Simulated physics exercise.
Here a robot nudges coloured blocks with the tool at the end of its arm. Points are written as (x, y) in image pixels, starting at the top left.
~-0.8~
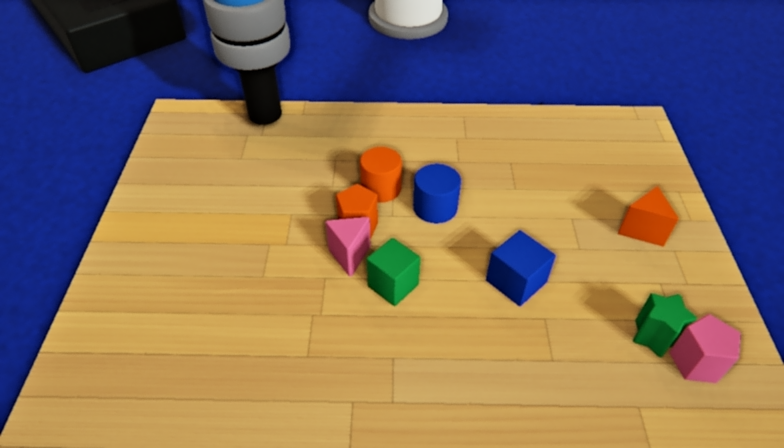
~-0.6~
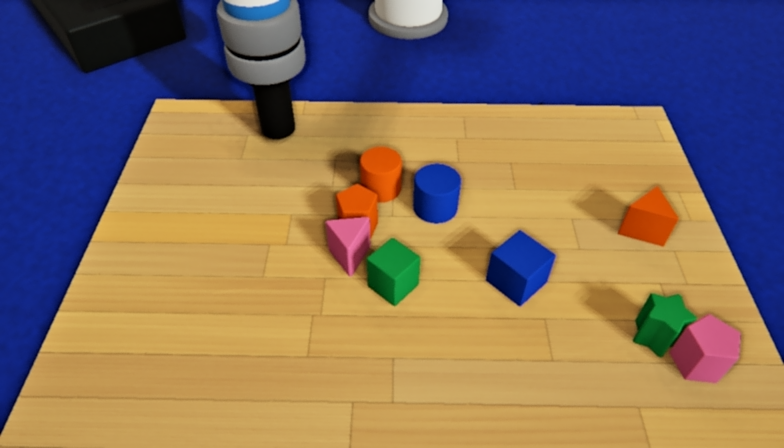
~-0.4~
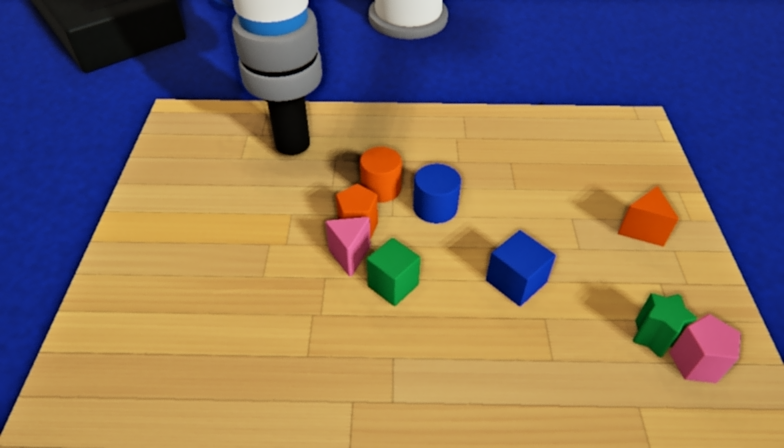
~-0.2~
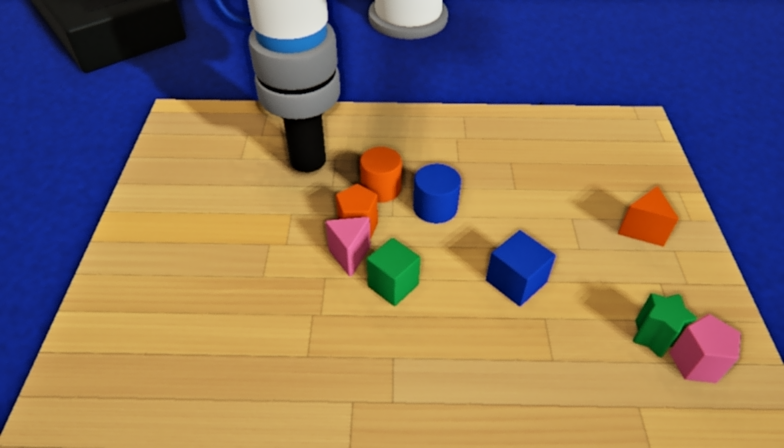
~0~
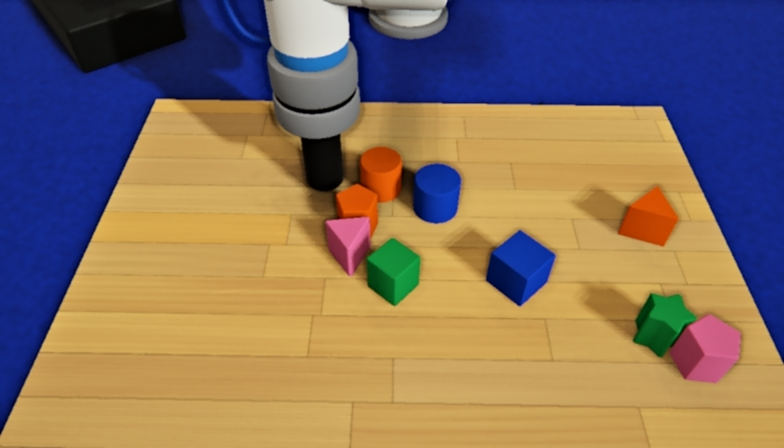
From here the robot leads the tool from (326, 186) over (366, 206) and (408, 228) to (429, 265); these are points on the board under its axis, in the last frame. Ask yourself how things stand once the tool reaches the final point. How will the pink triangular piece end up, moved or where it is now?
It ends up somewhere else.
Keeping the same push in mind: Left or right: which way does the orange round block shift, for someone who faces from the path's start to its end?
Shifts left.
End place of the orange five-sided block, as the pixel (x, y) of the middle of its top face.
Top centre: (382, 222).
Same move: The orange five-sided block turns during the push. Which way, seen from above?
Viewed from overhead, the orange five-sided block winds up turned clockwise.
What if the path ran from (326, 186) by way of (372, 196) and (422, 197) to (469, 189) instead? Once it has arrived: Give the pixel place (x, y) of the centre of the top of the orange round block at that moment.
Around (465, 134).
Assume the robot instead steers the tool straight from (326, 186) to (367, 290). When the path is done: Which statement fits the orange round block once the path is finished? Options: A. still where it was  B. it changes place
My pick is A.
On the path given first. One third of the way, tool (367, 198); pink triangular piece (347, 231); orange five-sided block (364, 205), turned 25° clockwise; orange round block (399, 160).
Two thirds of the way, tool (409, 220); pink triangular piece (345, 236), turned 40° clockwise; orange five-sided block (381, 220), turned 70° clockwise; orange round block (402, 160); blue round block (441, 178).
At the end, tool (430, 258); pink triangular piece (344, 236), turned 45° clockwise; orange five-sided block (382, 222), turned 85° clockwise; orange round block (402, 160); blue round block (441, 178).
